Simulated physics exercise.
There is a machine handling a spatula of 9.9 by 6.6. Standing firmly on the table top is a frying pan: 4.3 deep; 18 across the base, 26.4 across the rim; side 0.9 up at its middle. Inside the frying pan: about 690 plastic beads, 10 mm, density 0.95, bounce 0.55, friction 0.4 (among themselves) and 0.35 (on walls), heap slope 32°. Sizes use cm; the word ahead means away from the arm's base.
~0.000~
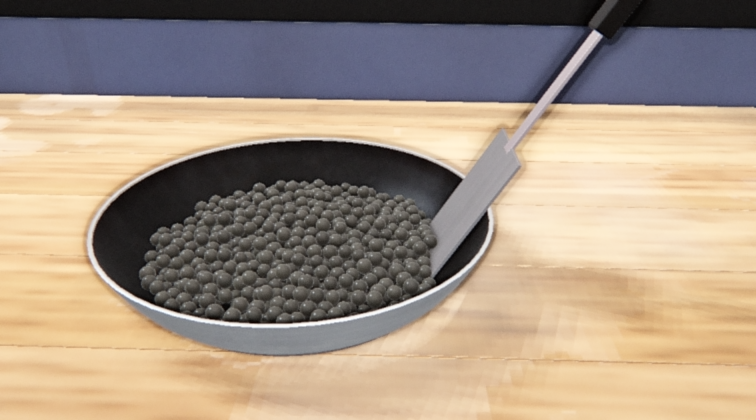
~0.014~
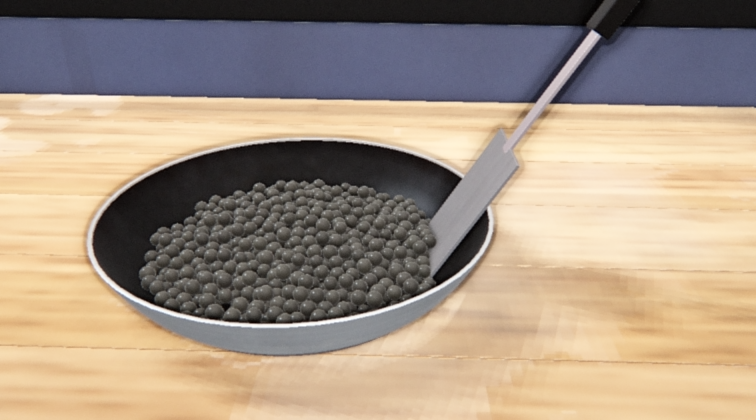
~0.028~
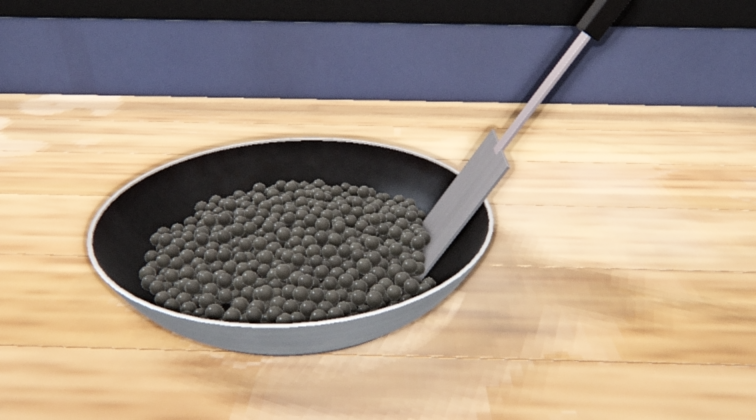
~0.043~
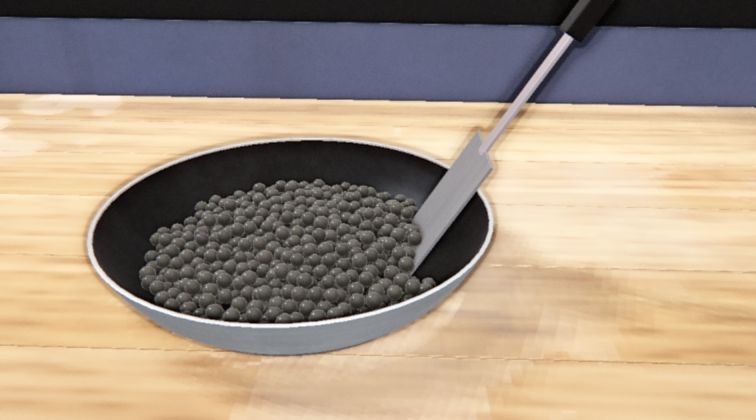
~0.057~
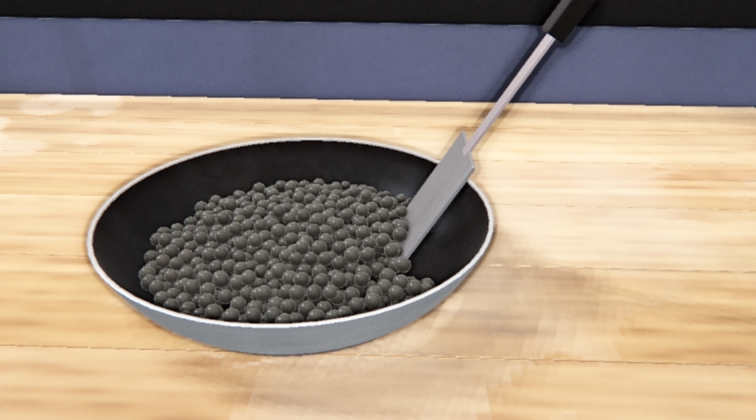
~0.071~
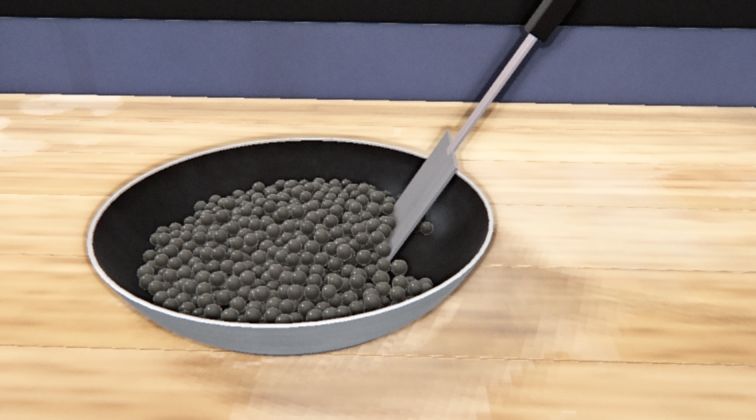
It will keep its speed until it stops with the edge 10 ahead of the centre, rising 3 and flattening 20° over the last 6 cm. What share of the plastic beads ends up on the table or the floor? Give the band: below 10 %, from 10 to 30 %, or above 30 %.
From 10 to 30 %.
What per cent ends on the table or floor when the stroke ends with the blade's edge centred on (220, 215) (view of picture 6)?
I'd put it near 0 per cent.
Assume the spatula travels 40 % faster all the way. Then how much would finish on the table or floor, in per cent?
I'd expect near 20 per cent.
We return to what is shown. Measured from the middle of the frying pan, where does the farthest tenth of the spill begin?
About 40 cm.
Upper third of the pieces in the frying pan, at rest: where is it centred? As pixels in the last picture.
Somewhere near (211, 231) in the last picture.
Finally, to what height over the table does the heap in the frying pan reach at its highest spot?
Peak at rest, approximately 4.0 centimetres.
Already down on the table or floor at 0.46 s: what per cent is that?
Some 10 per cent of the load.
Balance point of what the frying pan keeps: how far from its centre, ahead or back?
Some 3.0 cm ahead.
After 0.14 s, sloping 59°, highest piece 5 above the table; 689 in the frying pan.
After 0.22 s, sloping 53°, highest piece 6 above the table; 689 in the frying pan.
After 0.46 s, sloping 39°, highest piece 7 above the table; 594 in the frying pan, 75 on the table or floor, 20 on the blade or in flight.
After 1.51 s, sloping 39°, highest piece 4 above the table; 594 in the frying pan, 95 on the table or floor.
In the end, 594 in the frying pan, 95 on the table or floor. That is 14 % on the table or floor.
